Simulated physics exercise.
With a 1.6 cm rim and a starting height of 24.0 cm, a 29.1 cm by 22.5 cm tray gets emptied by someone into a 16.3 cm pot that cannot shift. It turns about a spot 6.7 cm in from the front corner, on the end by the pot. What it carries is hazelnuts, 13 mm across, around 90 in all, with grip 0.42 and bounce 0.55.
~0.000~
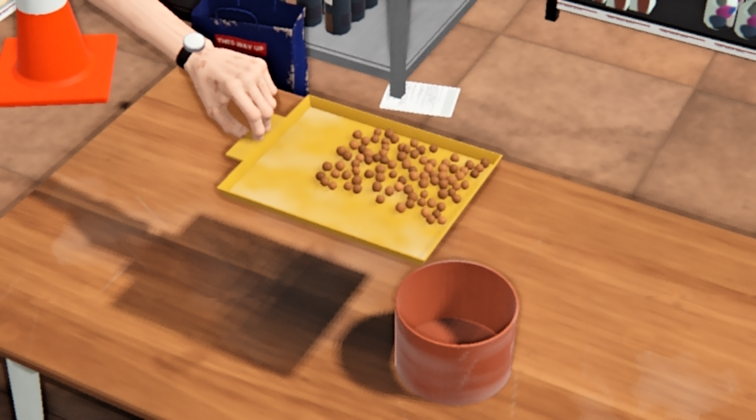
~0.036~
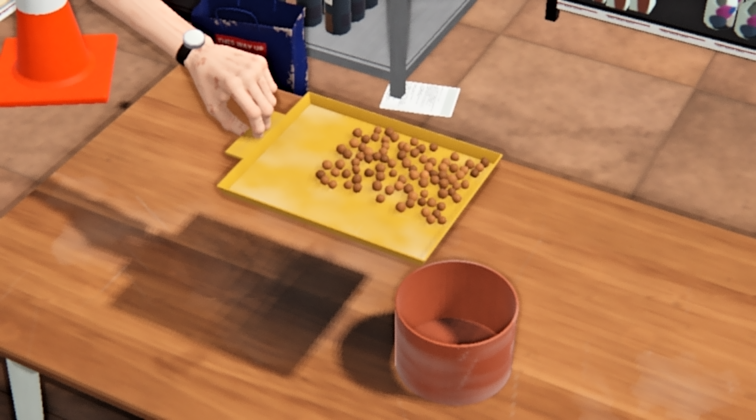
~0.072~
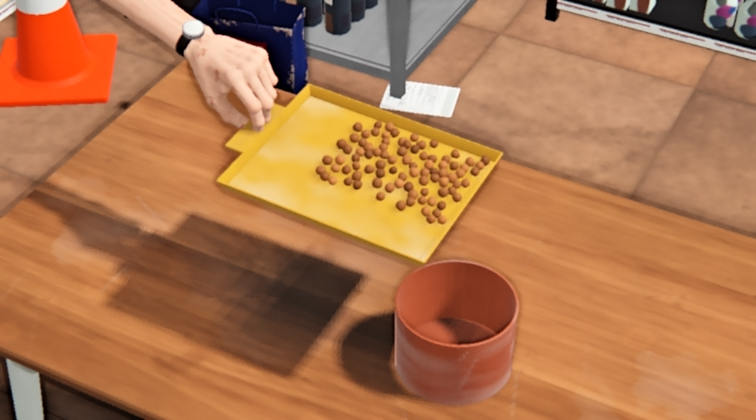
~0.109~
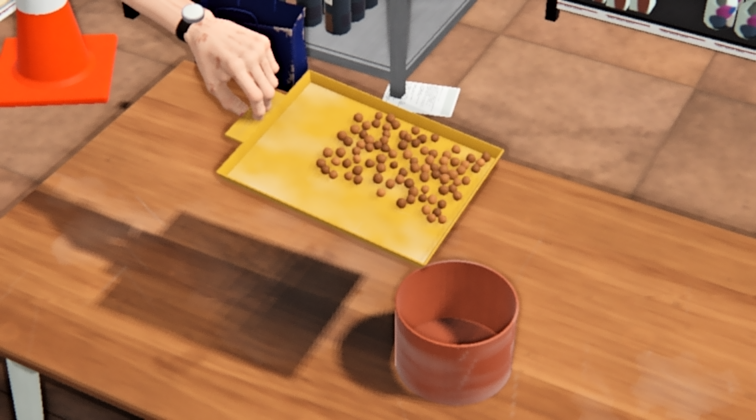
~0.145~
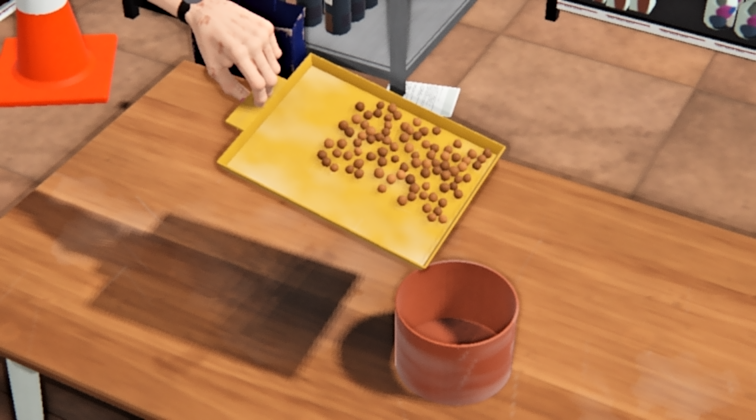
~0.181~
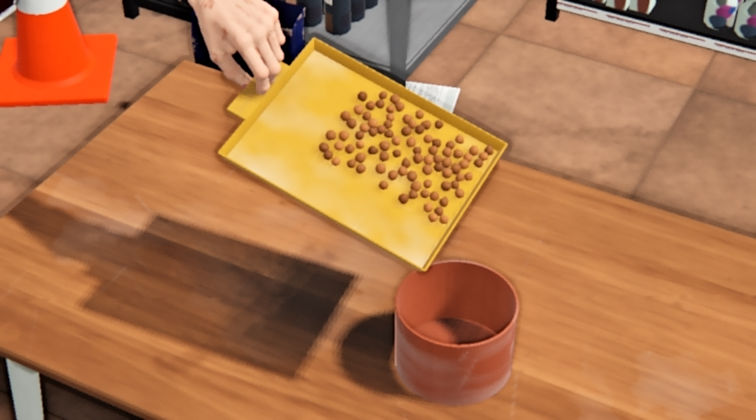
The clip opens on a yellow tray of small, round brown nuts held by its handle above a wooden table, beside a reddish-brown pot. The hand barely moves at first, then raises the handle end, steadily steepening the tray's slant toward the pot while the nuts stay clustered on it.
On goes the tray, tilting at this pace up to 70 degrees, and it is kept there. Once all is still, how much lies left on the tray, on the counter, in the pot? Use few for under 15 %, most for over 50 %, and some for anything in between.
Tray: Few, counter: Most, pot: Some.
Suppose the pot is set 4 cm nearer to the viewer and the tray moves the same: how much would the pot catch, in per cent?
Close to 75 per cent, then.
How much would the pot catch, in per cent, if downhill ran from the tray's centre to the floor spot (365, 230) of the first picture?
About 10 per cent.
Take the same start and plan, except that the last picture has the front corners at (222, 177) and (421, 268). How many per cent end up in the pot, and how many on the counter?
You'd end with pot at 10 and counter at 90.
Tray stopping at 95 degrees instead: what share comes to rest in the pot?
Then about 40 per cent.
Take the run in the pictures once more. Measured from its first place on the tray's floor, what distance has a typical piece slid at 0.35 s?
Roughly 3 cm.
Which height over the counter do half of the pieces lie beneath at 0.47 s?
About 28 cm.
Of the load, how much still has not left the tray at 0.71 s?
It's roughly 25 percent.
Then, at 0.35 s, tilt 46 degrees; the tray holds 100 %, the pot 0 %.
Then, at 0.47 s, tilt 64 degrees; the tray holds 100 %, the pot 0 %.
After 0.71 s, tilt 70 degrees; the tray holds 25 %, the pot 10 %.
At rest (2.3 s), tray 0 %, counter 70 %, pot 25 %.
